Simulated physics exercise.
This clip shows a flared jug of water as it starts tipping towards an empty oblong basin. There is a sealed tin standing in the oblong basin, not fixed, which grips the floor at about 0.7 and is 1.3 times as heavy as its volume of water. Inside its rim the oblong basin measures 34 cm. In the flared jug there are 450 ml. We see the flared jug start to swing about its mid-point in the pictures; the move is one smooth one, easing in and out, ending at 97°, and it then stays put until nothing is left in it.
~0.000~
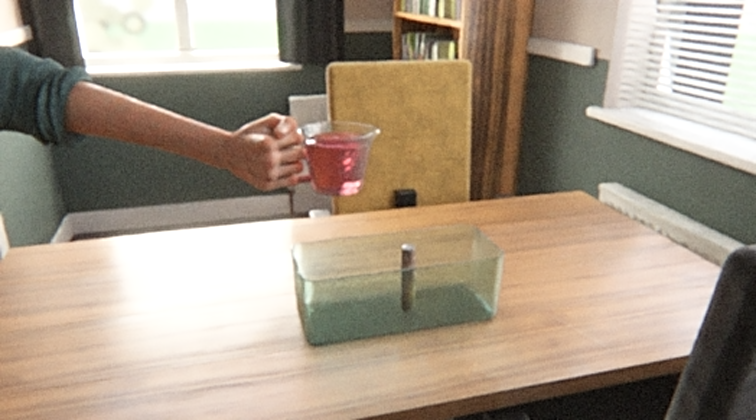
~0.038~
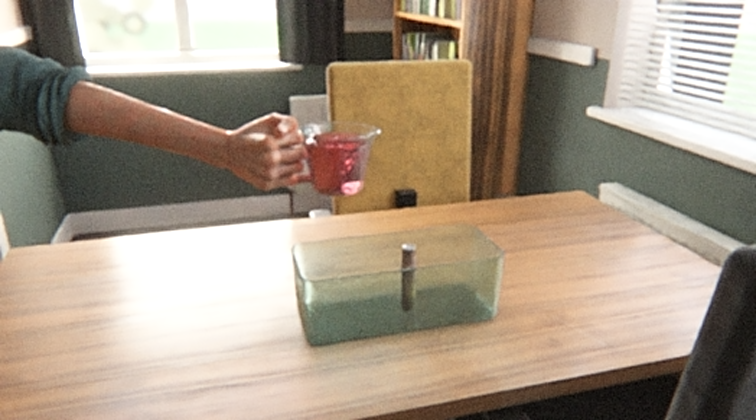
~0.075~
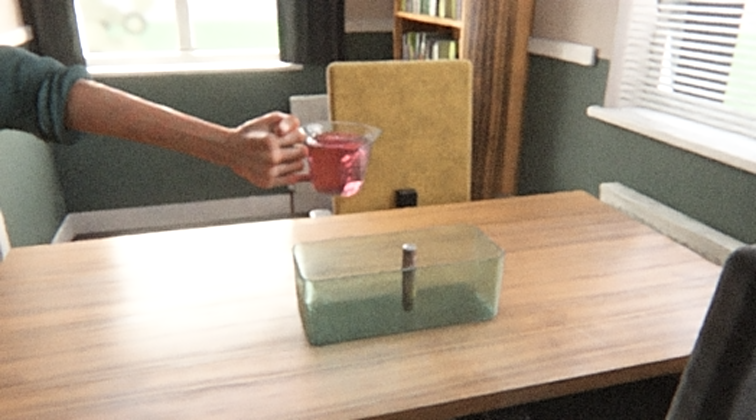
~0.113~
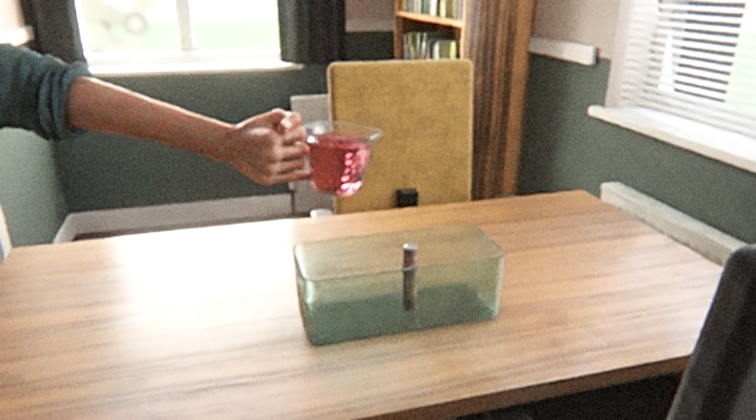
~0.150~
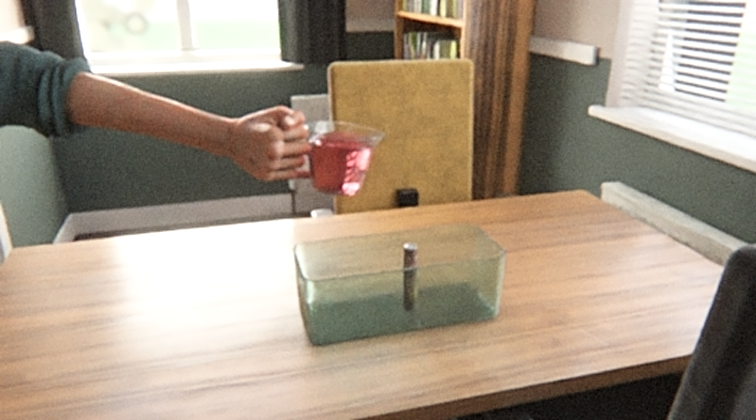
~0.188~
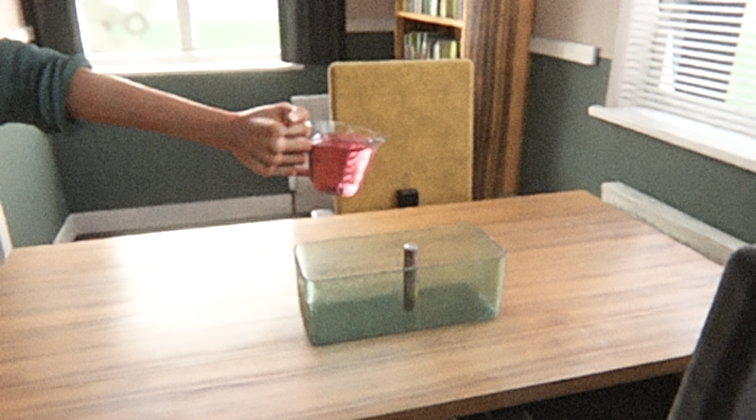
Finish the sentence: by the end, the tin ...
By the end, the tin has toppled.
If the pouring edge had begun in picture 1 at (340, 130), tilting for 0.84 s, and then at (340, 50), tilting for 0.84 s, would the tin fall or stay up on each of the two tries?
Run one: It does not tip. Run two: It tumbles.
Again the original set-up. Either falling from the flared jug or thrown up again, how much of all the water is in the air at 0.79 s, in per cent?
Close to 22 %.
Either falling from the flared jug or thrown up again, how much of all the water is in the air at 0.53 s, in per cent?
About 28 per cent.
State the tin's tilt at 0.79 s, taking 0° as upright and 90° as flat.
Looks like some 0 degrees from vertical upright.
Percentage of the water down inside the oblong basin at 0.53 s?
I'd estimate some 5 percent of the liquid.
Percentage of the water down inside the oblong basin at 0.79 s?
Roughly 64 %.
After 0.53 s the tilt is 69° and 66 per cent is still to pour; the tin stands where it began.
After 0.79 s the tilt is 96° and 13 per cent is still to pour; the tin stands where it began.
After 1.05 s the tilt is 97° and 1 per cent is still to pour; the tin leans 34°.
After 1.34 s the tilt is 97° and 0 per cent is still to pour; the tin lies on its side.
In the end the tin lies on its side.
